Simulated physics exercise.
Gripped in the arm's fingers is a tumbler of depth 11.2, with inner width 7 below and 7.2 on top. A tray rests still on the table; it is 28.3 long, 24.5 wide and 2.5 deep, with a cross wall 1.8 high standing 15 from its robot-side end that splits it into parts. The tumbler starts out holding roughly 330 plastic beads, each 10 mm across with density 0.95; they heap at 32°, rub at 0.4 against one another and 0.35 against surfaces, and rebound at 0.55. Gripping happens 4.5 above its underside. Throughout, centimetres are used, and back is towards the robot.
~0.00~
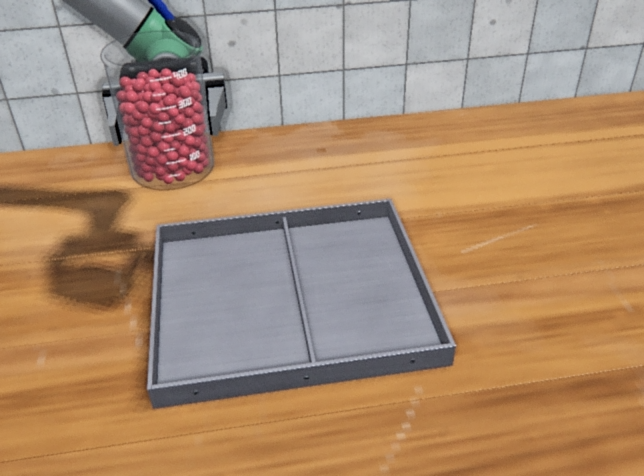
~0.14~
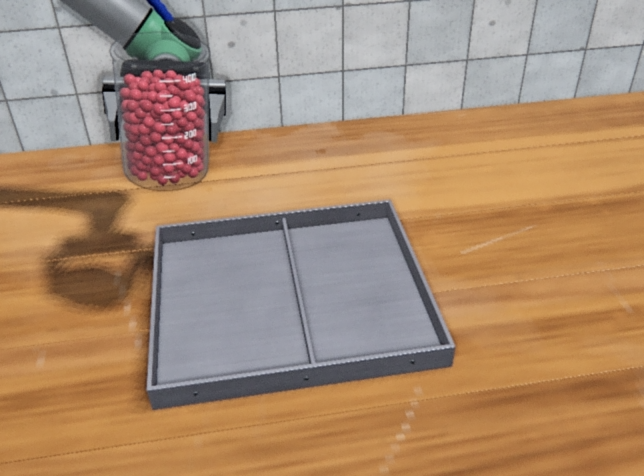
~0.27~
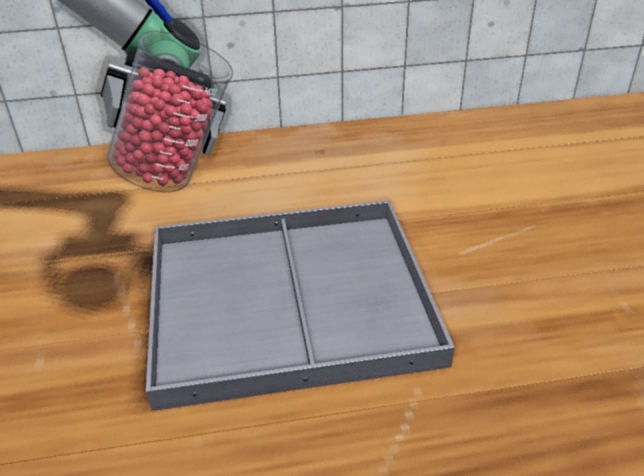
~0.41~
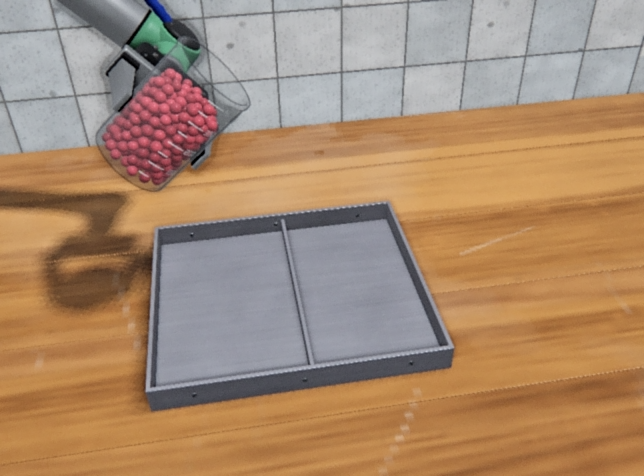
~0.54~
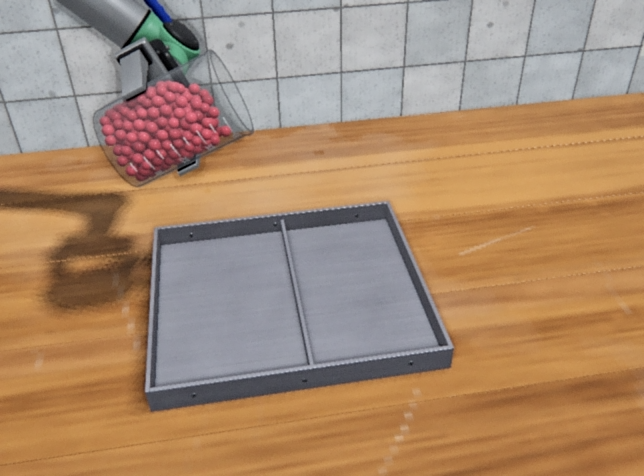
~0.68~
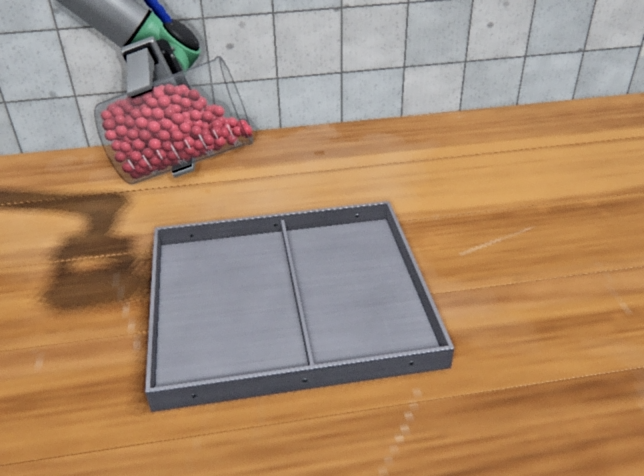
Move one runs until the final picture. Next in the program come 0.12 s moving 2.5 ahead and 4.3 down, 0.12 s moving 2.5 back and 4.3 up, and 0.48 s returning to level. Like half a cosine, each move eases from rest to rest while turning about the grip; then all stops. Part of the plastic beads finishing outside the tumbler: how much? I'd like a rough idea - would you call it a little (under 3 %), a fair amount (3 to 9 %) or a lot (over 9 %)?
I would call it a fair amount, 3 to 9 %.
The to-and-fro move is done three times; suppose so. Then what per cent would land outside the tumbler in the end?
I'd expect something close to 15 per cent.
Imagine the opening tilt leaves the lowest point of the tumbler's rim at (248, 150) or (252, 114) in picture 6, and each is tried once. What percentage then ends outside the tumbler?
Close to 20 percent for the first and close to 0 percent for the second.
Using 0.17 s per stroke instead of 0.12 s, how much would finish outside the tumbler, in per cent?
I'd expect some 0 per cent.
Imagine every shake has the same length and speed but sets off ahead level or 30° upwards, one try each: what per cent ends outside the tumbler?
First try some 35 %, second try some 50 %.
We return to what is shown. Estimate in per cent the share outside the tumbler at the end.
The share is close to 4 per cent.
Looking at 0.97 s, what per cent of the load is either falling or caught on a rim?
Roughly 3 per cent.
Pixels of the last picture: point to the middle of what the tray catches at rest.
(348, 274).
By 0.97 s, tilted 72° forward, highest piece 25 above the table; 322 in the tumbler, 1 in the far-side part, 11 in flight or on a rim.
By 1.26 s, tilted 15° forward, highest piece 28 above the table; 318 in the tumbler, 6 in the robot-side part, 6 in the far-side part, 1 on the table or floor, 3 in flight or on a rim.
By 1.60 s, level, highest piece 27 above the table; 318 in the tumbler, 9 in the far-side part, 6 in the robot-side part, 1 on the table or floor.
By 2.65 s, level, highest piece 27 above the table; 318 in the tumbler, 9 in the far-side part, 6 in the robot-side part, 1 on the table or floor.
Final count, 318 in the tumbler, 9 in the far-side part, 6 in the robot-side part, 1 on the table or floor. That is 5 % outside the tumbler.
